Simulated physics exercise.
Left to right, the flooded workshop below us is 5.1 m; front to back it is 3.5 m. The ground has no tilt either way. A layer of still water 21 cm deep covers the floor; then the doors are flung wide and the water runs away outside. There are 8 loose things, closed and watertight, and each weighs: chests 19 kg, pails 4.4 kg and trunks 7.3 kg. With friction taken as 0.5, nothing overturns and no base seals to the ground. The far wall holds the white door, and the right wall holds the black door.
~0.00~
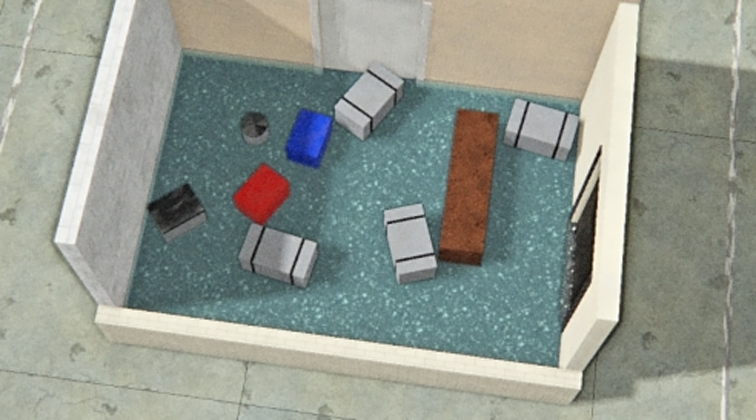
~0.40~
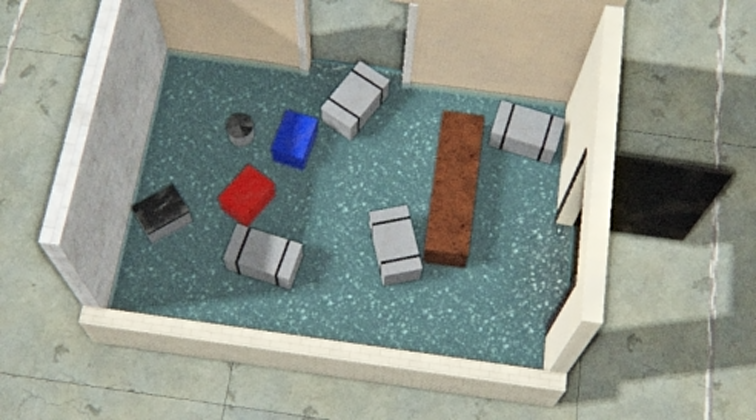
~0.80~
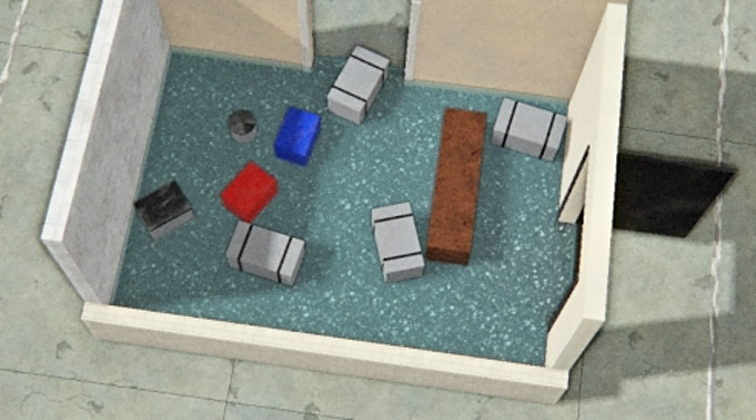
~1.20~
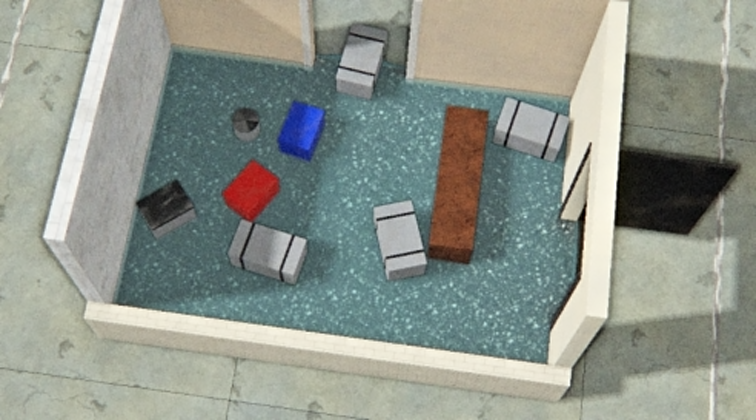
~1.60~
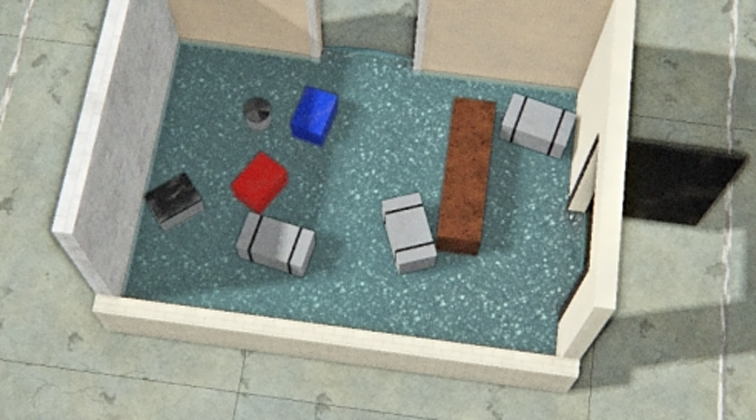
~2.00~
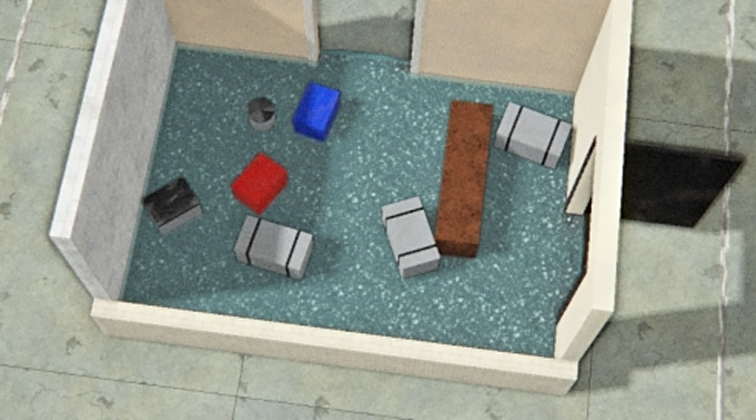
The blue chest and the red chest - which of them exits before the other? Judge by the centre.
I would say the blue one.
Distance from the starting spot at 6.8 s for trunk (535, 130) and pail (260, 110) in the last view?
First named - 120 cm; second named - washed out.
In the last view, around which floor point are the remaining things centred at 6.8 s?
Near (376, 225).
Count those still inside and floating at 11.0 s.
2.
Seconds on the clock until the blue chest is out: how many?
It should be at around 4.0 seconds.
After 3.0 s the blue chest is near (333, 84), 0.7 m from its start, afloat; the red chest is near (269, 167), 0.3 m from its start, afloat; 1 of 8 are out; 7 afloat.
After 6.8 s the blue chest has gone out (at 4.0 s); the red chest is near (331, 141), 1.0 m from its start, afloat; 3 of 8 are out; 5 afloat.
After 11.0 s the blue chest has gone out (at 4.0 s); the red chest is near (369, 49), 2.3 m from its start, aground; 5 of 8 are out; 2 afloat.
After 15.0 s the blue chest has gone out (at 4.0 s); the red chest has gone out (at 11.1 s); 6 of 8 are out; 1 afloat.
